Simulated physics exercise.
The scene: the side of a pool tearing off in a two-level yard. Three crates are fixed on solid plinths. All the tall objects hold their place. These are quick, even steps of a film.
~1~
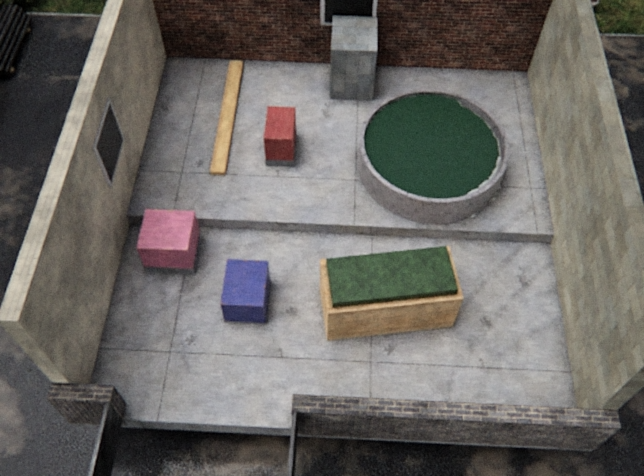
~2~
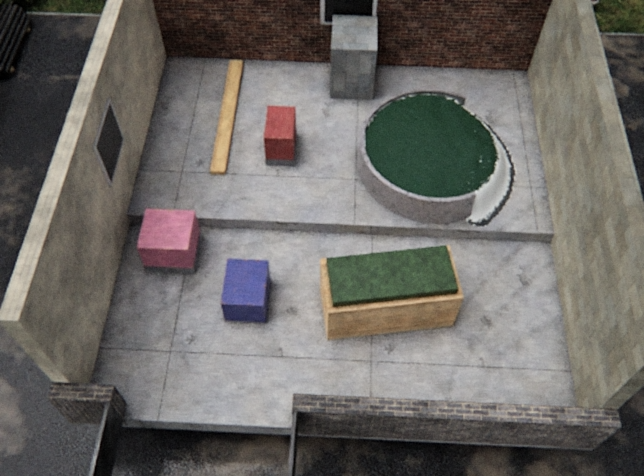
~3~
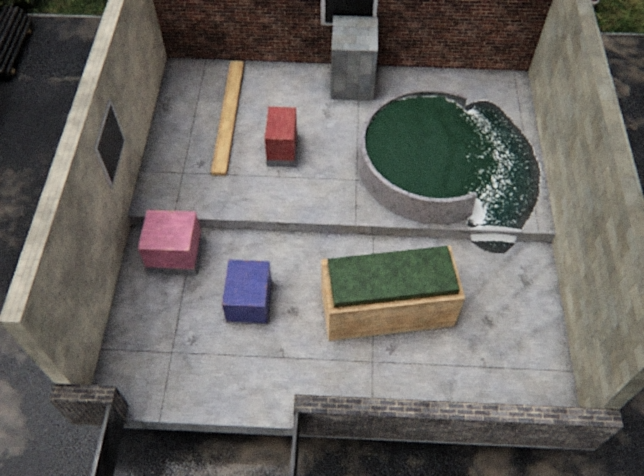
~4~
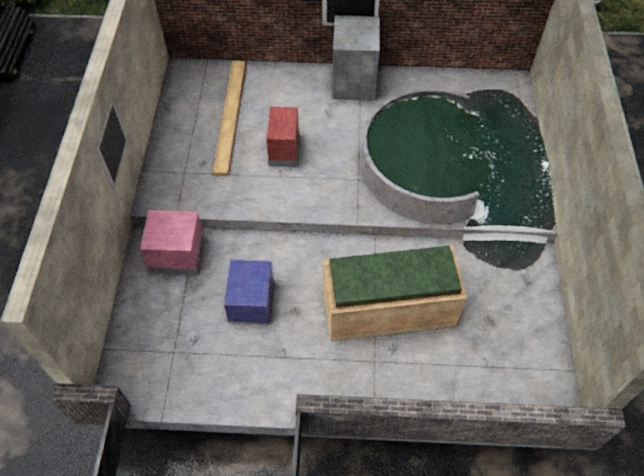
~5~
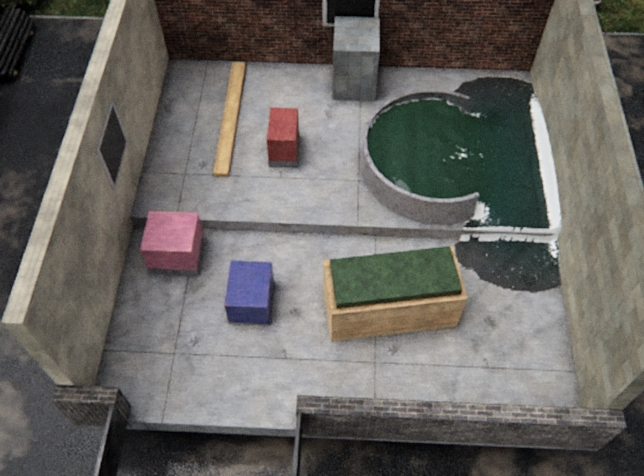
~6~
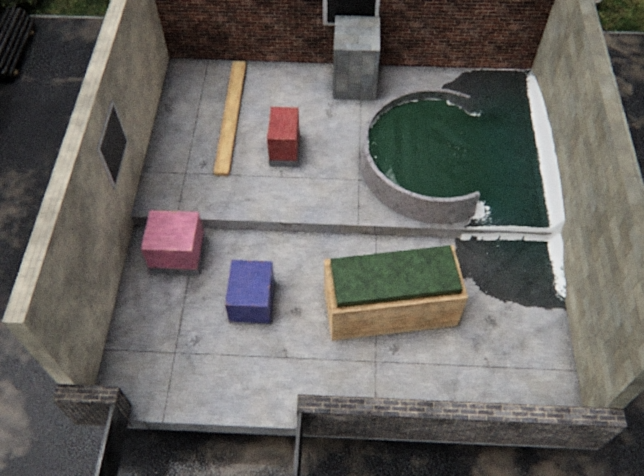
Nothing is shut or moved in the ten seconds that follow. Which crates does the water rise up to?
The blue crate is soaked; the pink crate keeps dry; the red crate keeps dry.
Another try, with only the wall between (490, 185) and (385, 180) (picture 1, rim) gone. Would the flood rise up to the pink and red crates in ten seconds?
My reading: The pink one is topped, the red one remains dry.
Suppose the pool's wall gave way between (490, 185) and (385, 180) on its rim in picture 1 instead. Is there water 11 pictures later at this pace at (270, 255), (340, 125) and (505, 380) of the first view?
As listed: Under water, not flooded, awash.
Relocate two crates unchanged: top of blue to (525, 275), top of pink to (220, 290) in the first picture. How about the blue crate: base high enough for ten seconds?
In short: Blue ends up wet.
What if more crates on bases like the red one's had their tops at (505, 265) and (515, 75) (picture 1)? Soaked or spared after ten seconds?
In that order: Gets wet, takes water.
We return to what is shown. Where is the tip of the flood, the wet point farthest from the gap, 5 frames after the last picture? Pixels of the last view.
Near (585, 425).
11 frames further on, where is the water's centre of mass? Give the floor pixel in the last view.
Close to (490, 176).
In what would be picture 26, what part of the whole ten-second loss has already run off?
Roughly 0 per cent.
A moment on, water covers 15 % of the floor; the blue crate not reached, the pink crate not reached, the red crate not reached.
Next, water covers 25 % of the floor; the blue crate not reached, the pink crate not reached, the red crate not reached.
Then, water covers 40 % of the floor; the blue crate not reached, the pink crate not reached, the red crate water round its plinth.
Later, water covers 70 % of the floor; the blue crate water round its plinth, the pink crate water round its plinth, the red crate water round its plinth.
In the end, water covers 85 % of the floor; the blue crate was topped, the pink crate stayed above the water, the red crate stayed above the water.
